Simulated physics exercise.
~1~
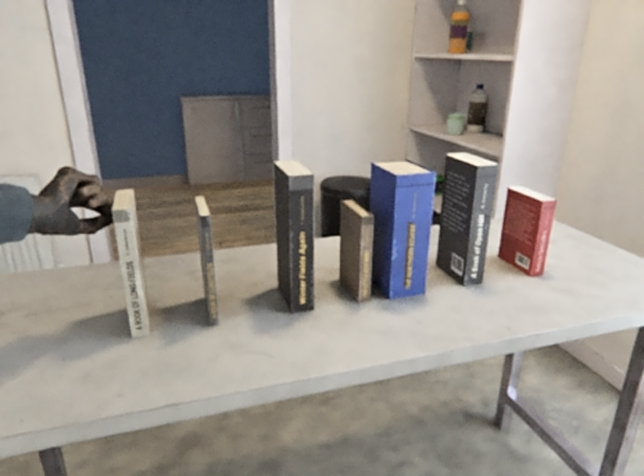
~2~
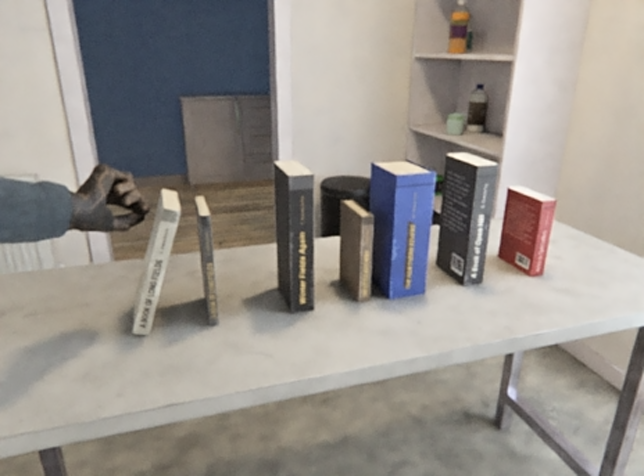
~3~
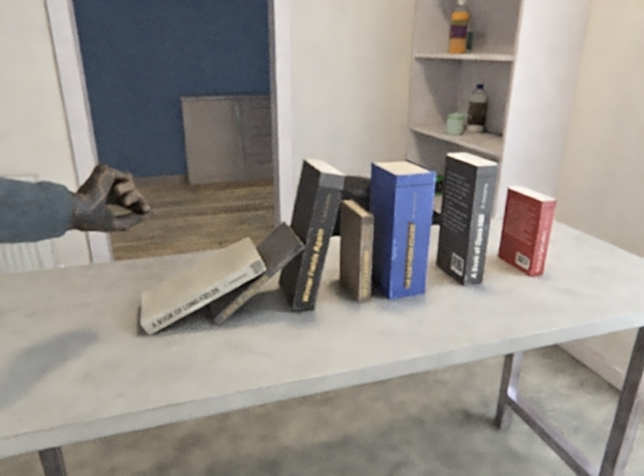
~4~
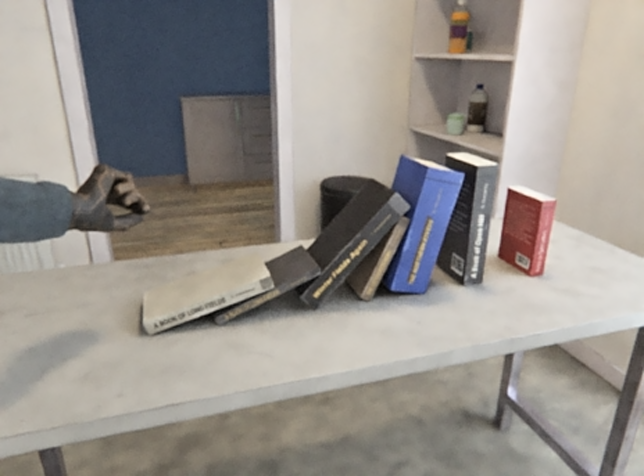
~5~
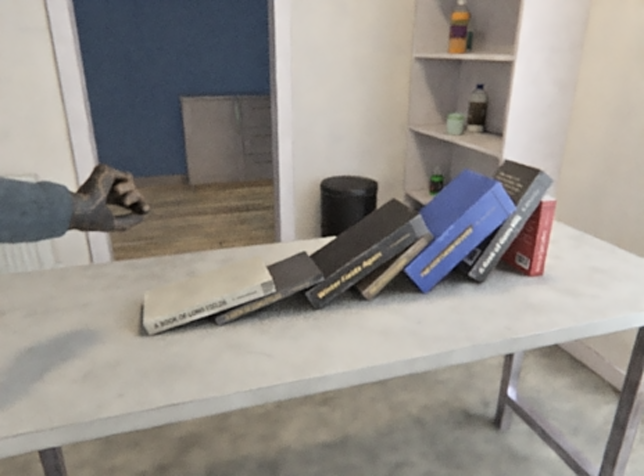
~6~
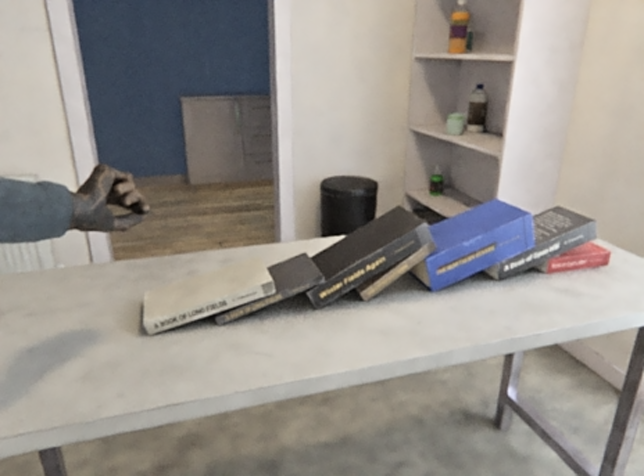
To begin with, seven hardback books stand on edge in a line across a pale table, with a dark hand touching the cream one at the left end. The hand tips that book to the right and then stays back as it drops onto the thin book beside it. The thin book falls against a thick black one, which topples into the small brown book and the blue book. The blue book leans into the dark grey book, which tilts against the red one at the far end. Finally, the red book goes down too, leaving all seven toppled in an overlapping row.
